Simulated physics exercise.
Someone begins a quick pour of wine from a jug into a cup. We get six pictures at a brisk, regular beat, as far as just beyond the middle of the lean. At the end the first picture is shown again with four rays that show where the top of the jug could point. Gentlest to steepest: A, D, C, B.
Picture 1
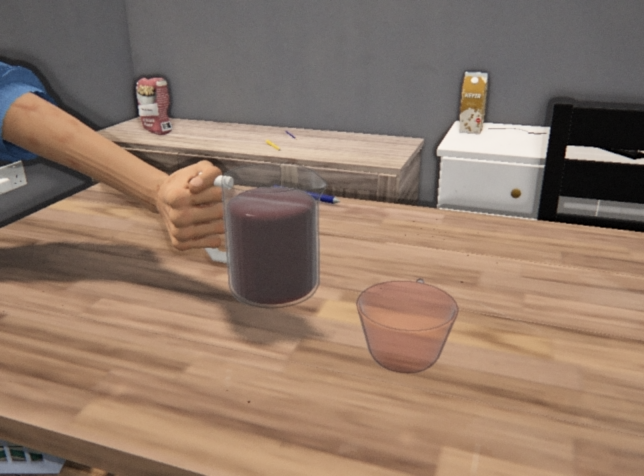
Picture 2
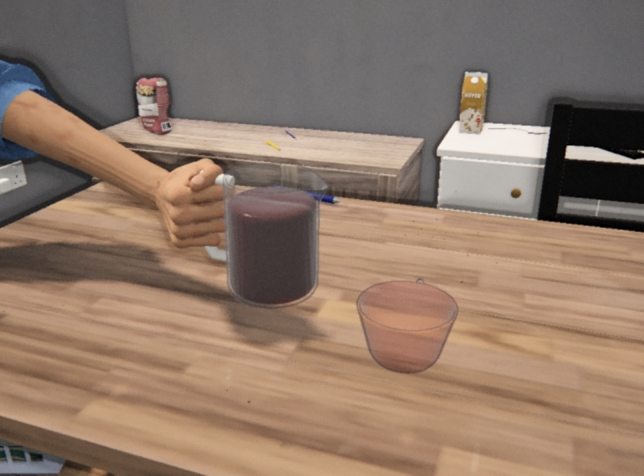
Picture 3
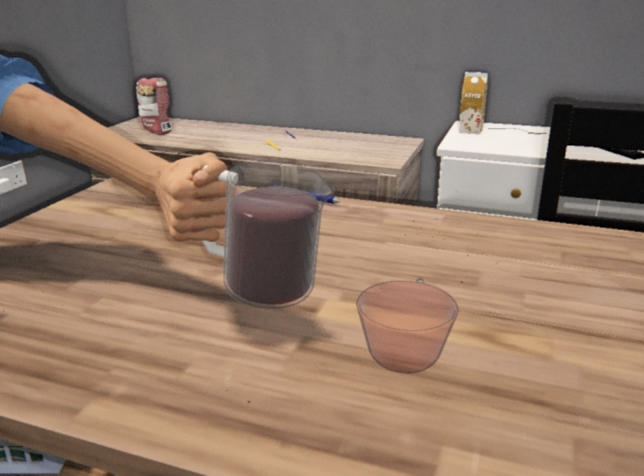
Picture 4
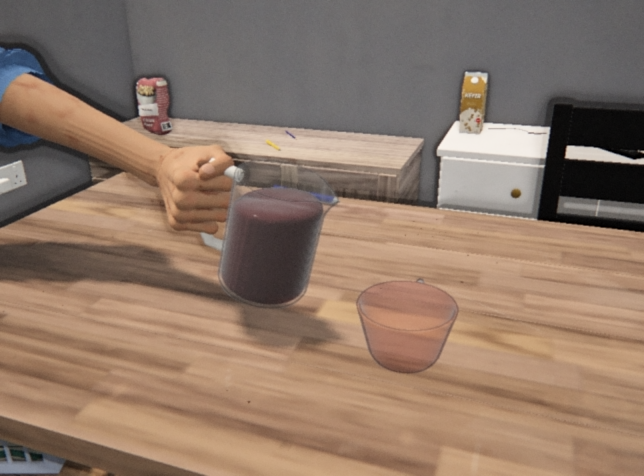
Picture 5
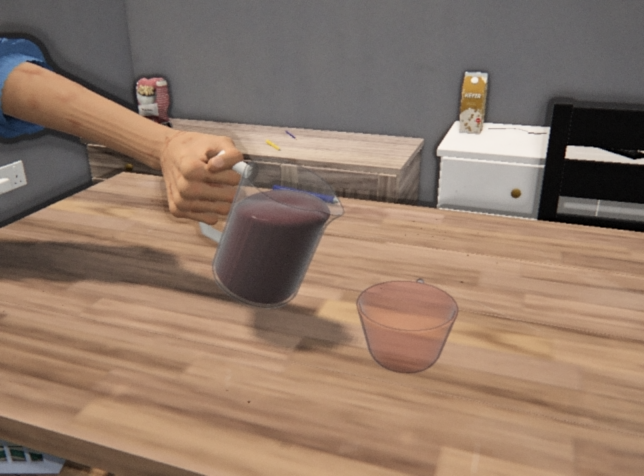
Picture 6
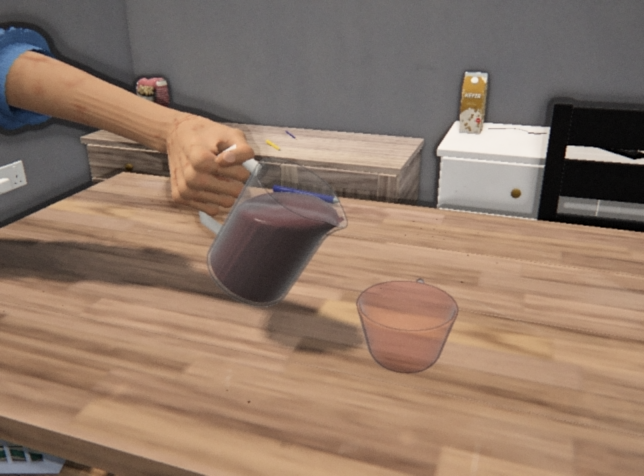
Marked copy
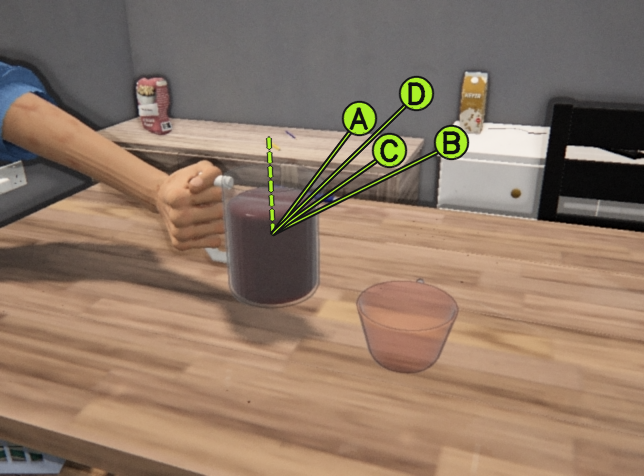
A hand reaching in from the left, its arm in a blue sleeve, holds a clear jug of dark purplish-red wine above a wooden table and, after staying upright briefly, tilts it steadily rightward. A translucent pinkish cup sits still to the right. The fixed, slightly high view shows a grey-walled room with cartons on a wooden cabinet and white drawers behind, beside a black chair.
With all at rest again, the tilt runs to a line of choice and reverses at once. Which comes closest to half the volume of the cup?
B beats the others.
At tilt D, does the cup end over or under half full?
Under half.
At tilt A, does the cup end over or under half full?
Under half.
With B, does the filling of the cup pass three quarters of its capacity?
No.
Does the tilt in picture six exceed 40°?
No.
On the marked copy, A at (349, 132); B at (437, 151); C at (376, 160); D at (404, 106).
For tilt A, the cup ends with about 8 % of what it can hold.
For tilt B, the cup ends with about 51 % of what it can hold.
For tilt C, the cup ends with about 33 % of what it can hold.
For tilt D, the cup ends with about 18 % of what it can hold.
